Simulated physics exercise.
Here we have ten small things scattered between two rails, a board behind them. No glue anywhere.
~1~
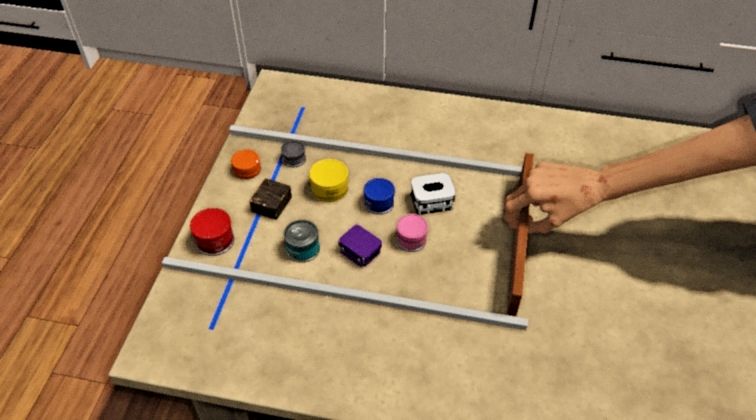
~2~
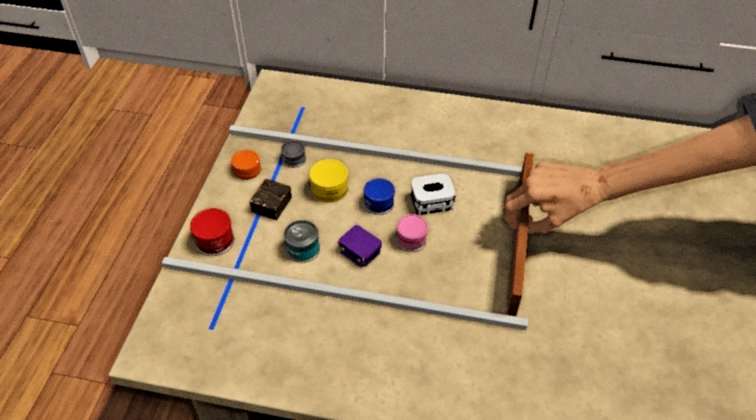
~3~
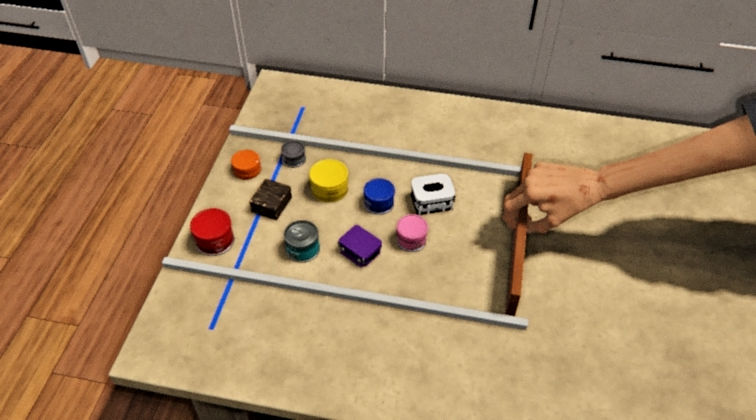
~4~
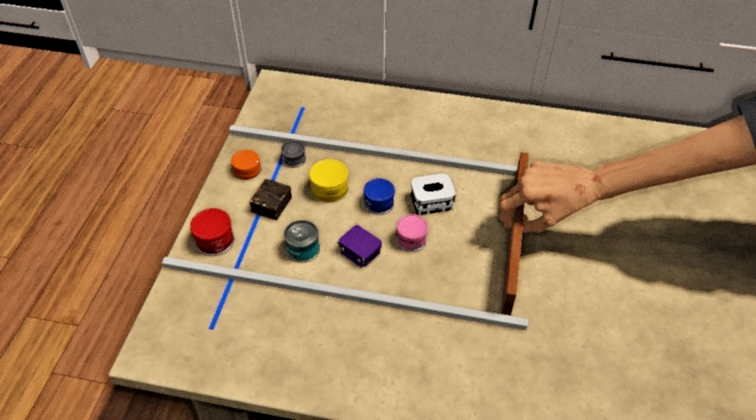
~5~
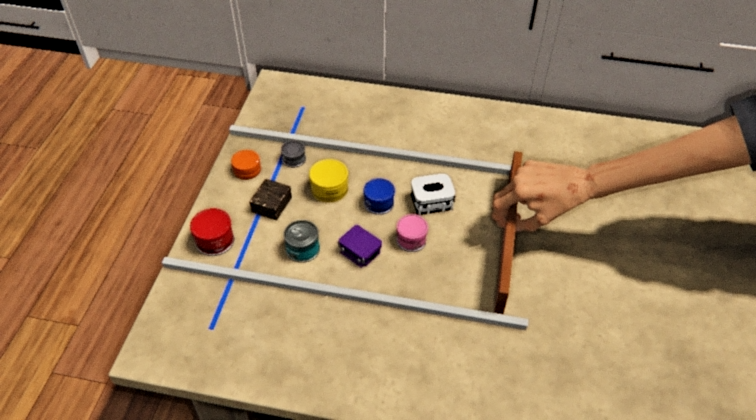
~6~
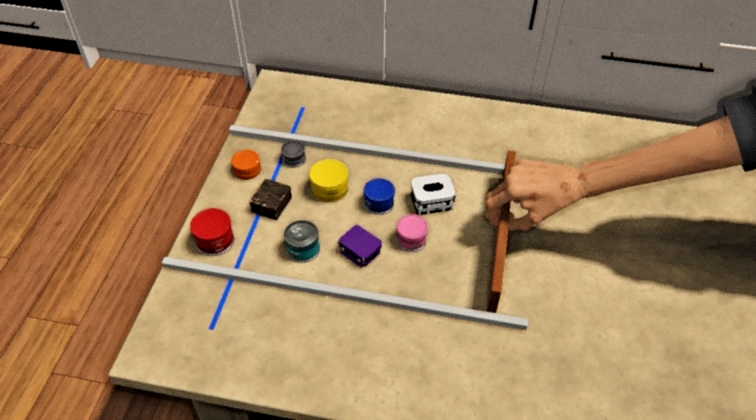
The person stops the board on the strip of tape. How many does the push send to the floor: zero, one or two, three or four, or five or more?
As it turns out, the number that fall off is one or two.
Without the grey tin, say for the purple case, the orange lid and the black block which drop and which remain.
The purple case remains up, the orange lid drops off, the black block is kept.
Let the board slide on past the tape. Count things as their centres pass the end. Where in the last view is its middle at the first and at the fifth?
At (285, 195) for the first, at (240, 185) for the fifth.
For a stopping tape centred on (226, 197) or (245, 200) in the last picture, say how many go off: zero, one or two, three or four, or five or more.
For each place: Five or over; three or four.
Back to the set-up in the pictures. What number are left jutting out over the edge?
It comes to 1.
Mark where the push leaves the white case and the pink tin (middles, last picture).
The white case at (258, 162), the pink tin at (242, 210).
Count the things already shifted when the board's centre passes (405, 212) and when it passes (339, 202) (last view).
The counts are 4 and 6.
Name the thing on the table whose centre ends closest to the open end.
The yellow tub ends nearest.
Soon after, none off yet; red pot at rest near (213, 232); orange lid at rest near (246, 165); black block at rest near (271, 199).
By the end, the number that fall off is one or two; fallen, orange lid and red pot.
